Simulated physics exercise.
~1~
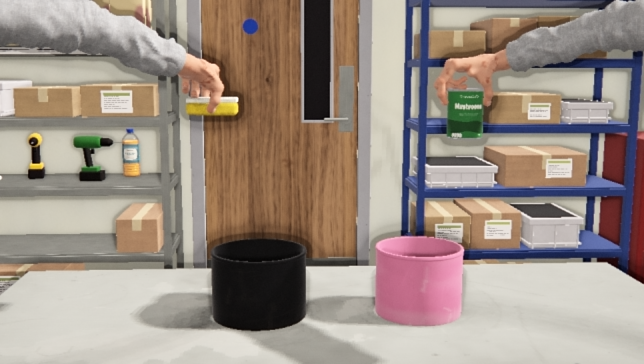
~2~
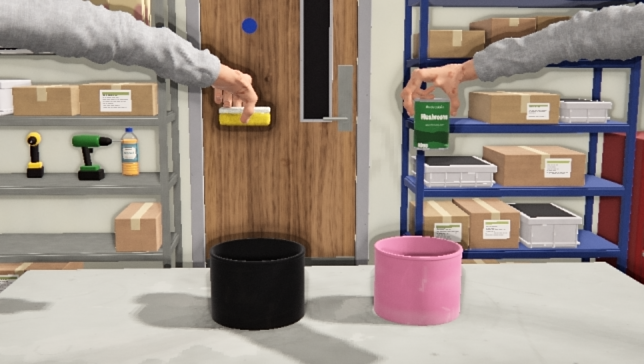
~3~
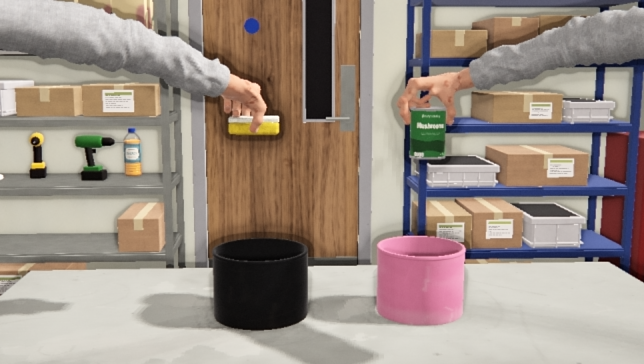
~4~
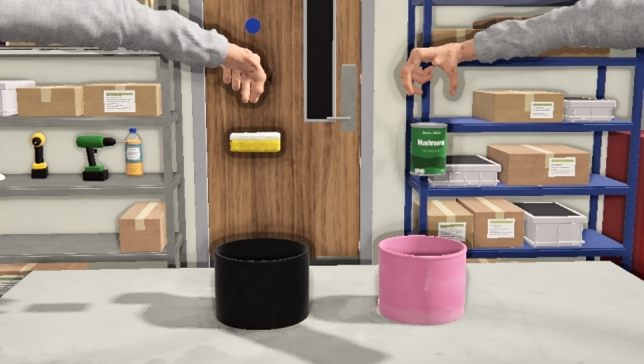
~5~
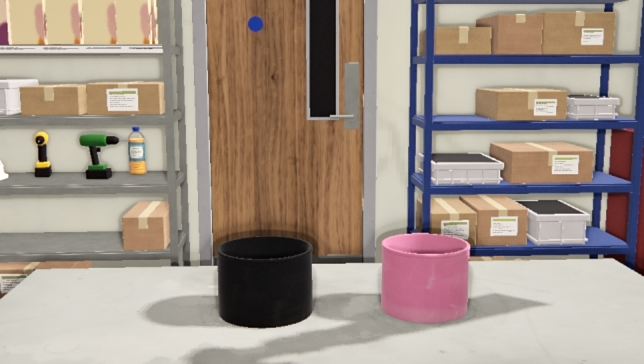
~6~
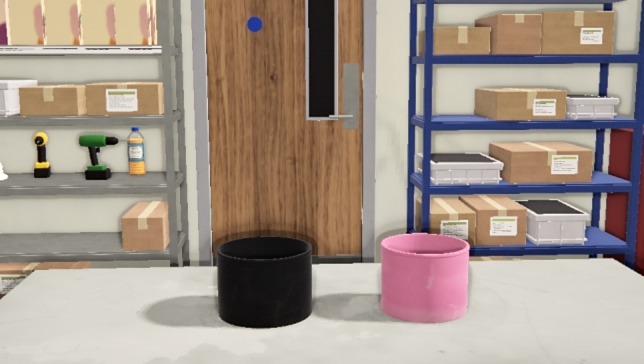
Two hands release a yellow sponge and a green tin, which drop into buckets.
